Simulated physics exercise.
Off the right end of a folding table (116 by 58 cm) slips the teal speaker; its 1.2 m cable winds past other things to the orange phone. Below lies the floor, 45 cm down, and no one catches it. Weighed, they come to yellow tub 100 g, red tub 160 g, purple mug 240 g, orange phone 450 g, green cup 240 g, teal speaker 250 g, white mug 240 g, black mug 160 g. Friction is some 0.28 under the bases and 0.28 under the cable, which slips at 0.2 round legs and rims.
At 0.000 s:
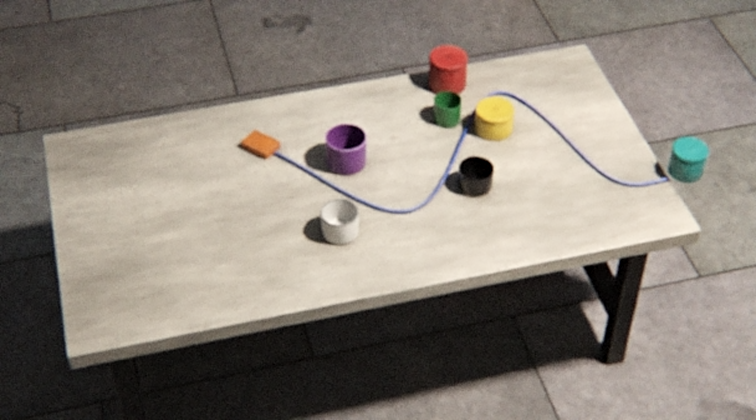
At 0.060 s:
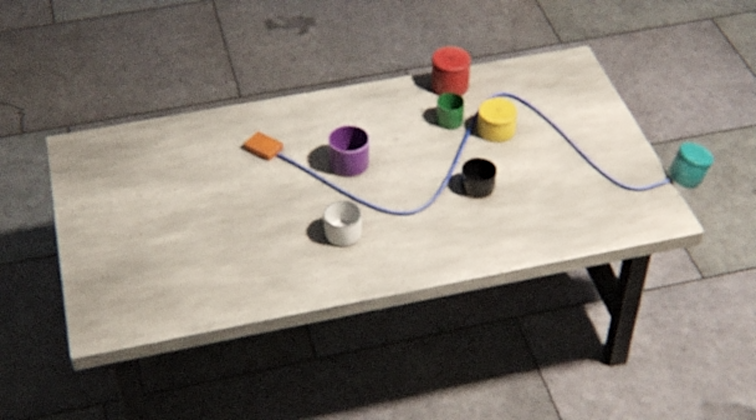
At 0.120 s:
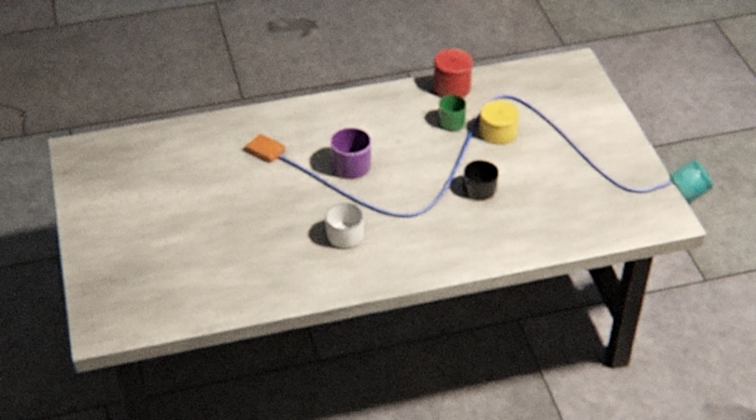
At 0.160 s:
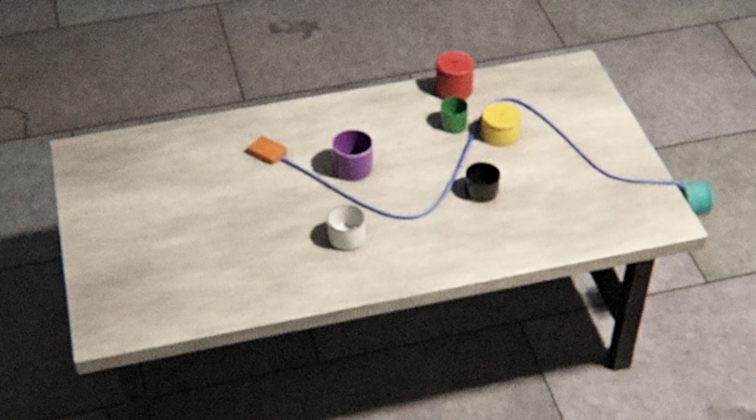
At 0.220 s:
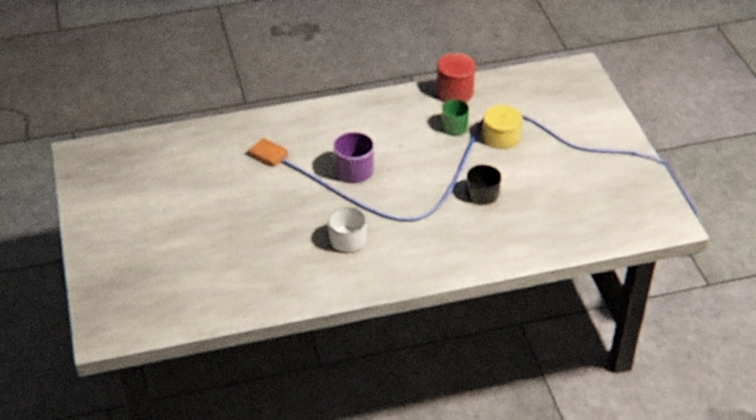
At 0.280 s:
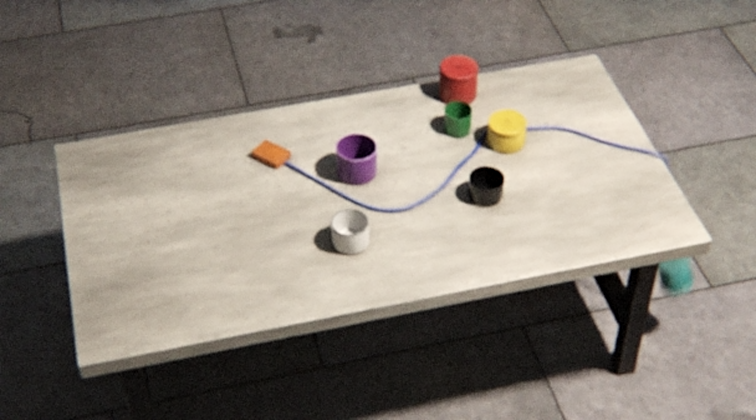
A folding table held several mugs and tubs and an orange phone with a blue cable, while a teal speaker at the right edge tipped off and dropped below the tabletop, pulling the cable straighter.
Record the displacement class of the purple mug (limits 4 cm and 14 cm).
Its displacement will be small.
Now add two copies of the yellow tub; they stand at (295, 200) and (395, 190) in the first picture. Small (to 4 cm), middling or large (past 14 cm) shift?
Slight, then big.
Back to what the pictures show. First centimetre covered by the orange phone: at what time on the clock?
Orange phone, not at all.
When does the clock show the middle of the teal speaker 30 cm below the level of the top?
Around 0.30 seconds on the clock.
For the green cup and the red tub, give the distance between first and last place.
The green cup ends up 0 cm from where it began, and the red tub 0 cm.
After 0.5 s, the cable's tail end at (286, 163); purple mug 1 cm off its start, yellow tub 6 cm off its start, teal speaker over the edge.
After 0.7 s, the cable's tail end at (286, 163); purple mug 1 cm off its start, yellow tub 6 cm off its start, teal speaker over the edge.
After 1.0 s, the cable's tail end at (286, 163); purple mug 1 cm off its start at (356, 142), yellow tub 6 cm off its start at (517, 137), teal speaker over the edge.
After 1.2 s, the cable's tail end at (286, 163); purple mug 1 cm off its start, yellow tub 6 cm off its start, teal speaker over the edge.
After 2.4 s, the cable's tail end at (286, 163); purple mug 1 cm off its start at (356, 142), yellow tub 6 cm off its start at (517, 137), teal speaker over the edge.
